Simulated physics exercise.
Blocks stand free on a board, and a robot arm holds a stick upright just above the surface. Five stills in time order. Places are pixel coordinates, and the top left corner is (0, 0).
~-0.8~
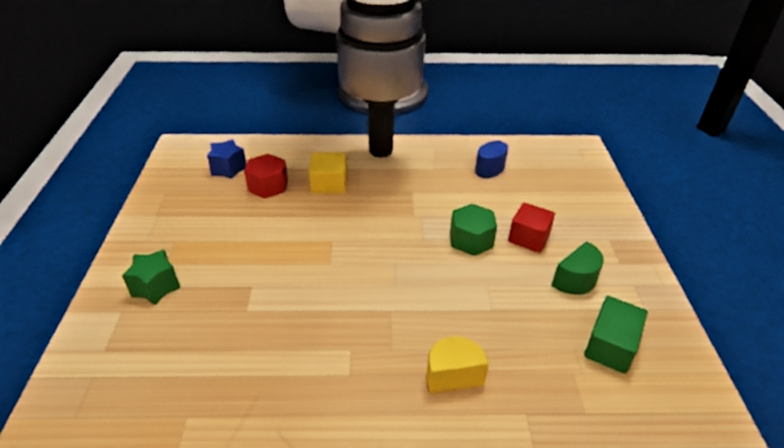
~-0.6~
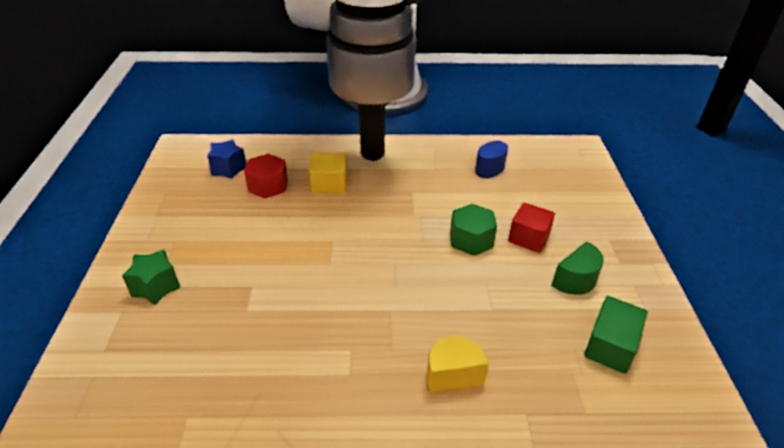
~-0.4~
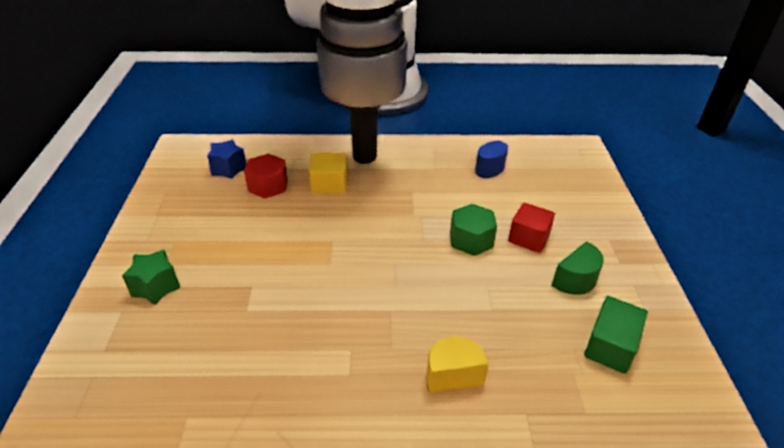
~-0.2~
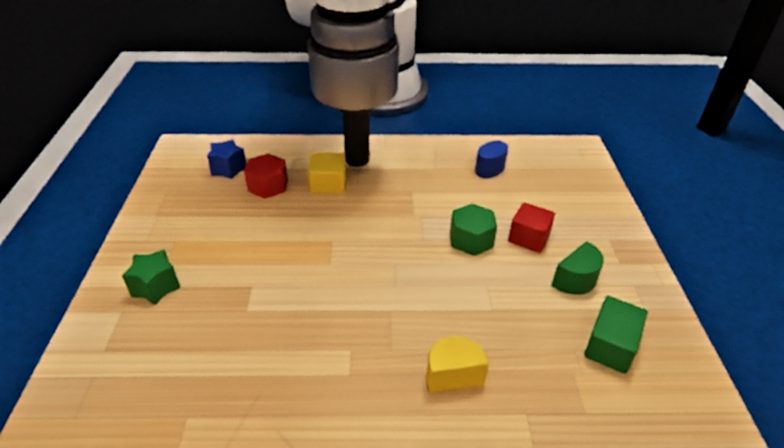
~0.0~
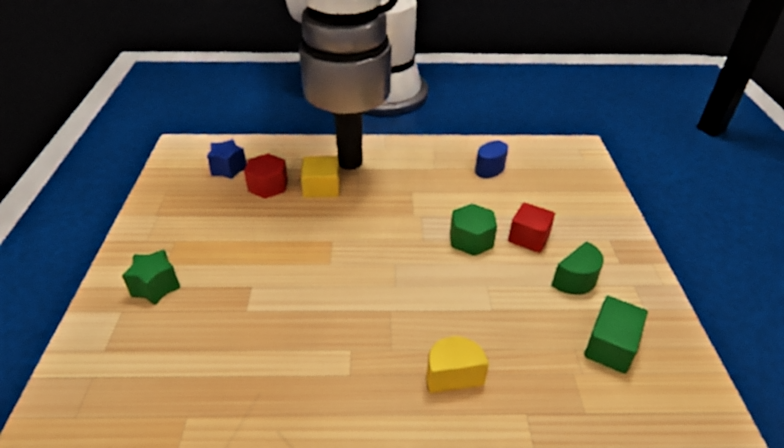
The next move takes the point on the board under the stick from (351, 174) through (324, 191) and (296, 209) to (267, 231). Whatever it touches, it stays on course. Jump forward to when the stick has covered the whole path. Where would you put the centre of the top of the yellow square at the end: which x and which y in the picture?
At pixel (228, 203).
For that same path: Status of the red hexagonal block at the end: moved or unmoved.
In the end it has been moved.
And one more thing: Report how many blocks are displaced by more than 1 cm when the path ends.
The way I see it, the answer is two.
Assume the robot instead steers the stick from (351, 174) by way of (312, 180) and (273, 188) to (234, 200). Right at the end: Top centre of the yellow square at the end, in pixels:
The top centre is at (281, 186).
On the path given first. One third of the way, stick (323, 181); red hexagonal block (258, 166), turned 20° clockwise; yellow square (288, 182).
Two thirds of the way, stick (294, 199); red hexagonal block (251, 167), turned 45° clockwise; yellow square (253, 196), turned 30° clockwise.
At the end, stick (266, 220); red hexagonal block (251, 167), turned 45° clockwise; yellow square (228, 203), turned 80° clockwise.
